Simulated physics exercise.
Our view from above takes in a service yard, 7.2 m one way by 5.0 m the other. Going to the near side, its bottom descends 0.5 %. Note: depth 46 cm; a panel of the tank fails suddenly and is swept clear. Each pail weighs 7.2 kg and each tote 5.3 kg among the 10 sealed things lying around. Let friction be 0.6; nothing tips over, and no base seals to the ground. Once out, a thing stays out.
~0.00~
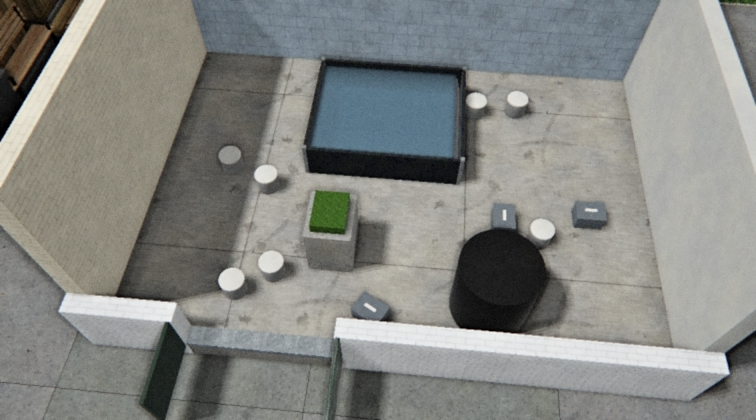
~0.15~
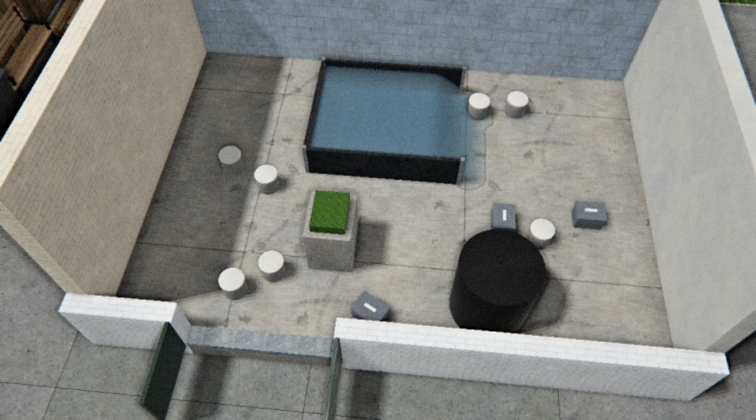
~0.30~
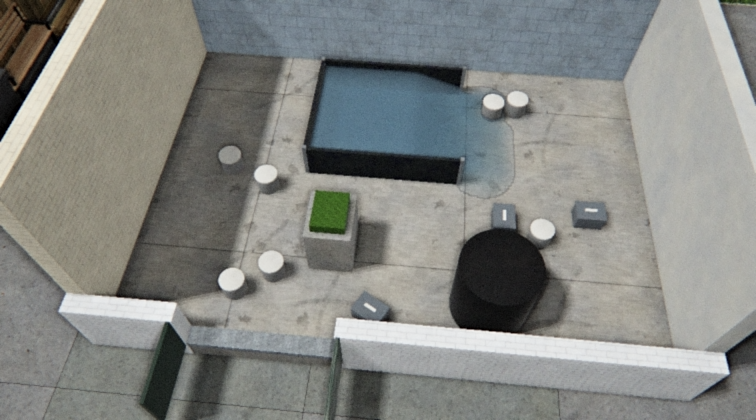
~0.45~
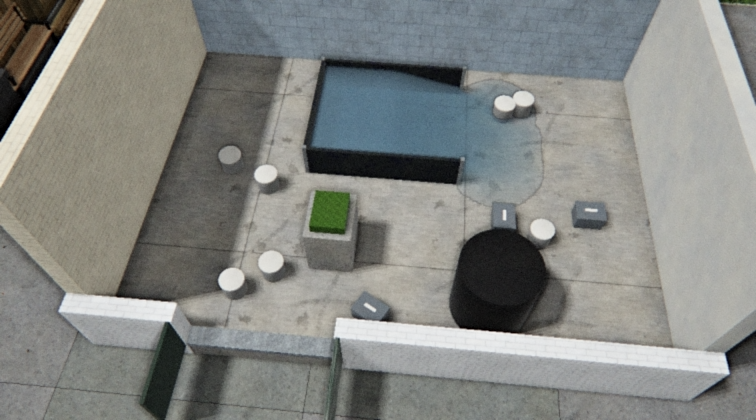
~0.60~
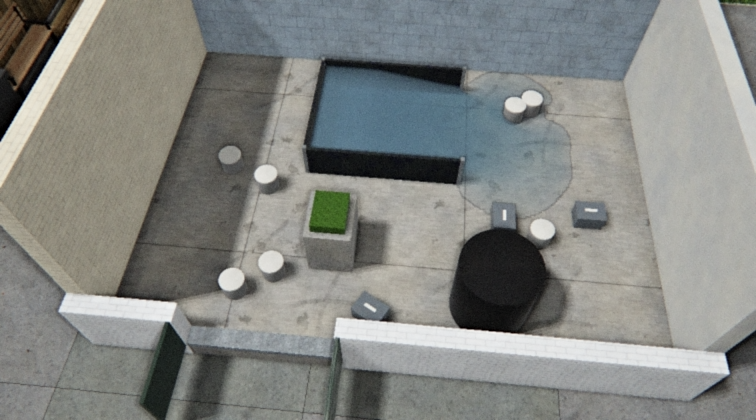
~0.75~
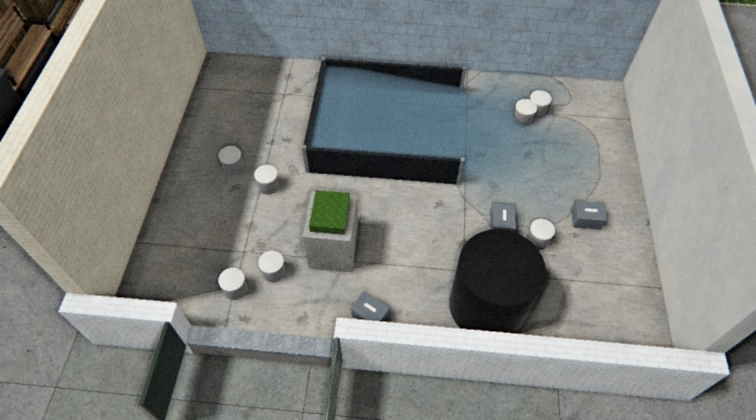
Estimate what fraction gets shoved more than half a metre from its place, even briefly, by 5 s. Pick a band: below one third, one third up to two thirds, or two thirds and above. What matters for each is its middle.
The share is below one third.
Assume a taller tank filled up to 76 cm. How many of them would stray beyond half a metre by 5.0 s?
In that case the number is 6.
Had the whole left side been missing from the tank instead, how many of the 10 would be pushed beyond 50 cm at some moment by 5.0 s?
In that case 2 of them.
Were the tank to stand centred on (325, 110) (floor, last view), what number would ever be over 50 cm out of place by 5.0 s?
Then 5.
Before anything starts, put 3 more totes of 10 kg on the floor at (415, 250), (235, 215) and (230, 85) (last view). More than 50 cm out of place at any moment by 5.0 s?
Within it, within it, within it.
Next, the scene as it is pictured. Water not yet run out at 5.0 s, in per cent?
Around 100 % of the water.
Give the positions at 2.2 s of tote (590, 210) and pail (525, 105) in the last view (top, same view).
About (651, 255) for the first and (630, 103) for the second.
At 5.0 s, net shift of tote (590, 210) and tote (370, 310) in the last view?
The first is off by 200 cm, the second by 10 cm.
After 1.1 s 2 of 10 are over 50 cm from their spots; 0 afloat.
After 2.2 s 3 of 10 are over 50 cm from their spots; 3 afloat.
After 3.5 s 3 of 10 are over 50 cm from their spots; 3 afloat.
After 5.0 s 3 of 10 are over 50 cm from their spots, and 3 have been at some point; 4 afloat.
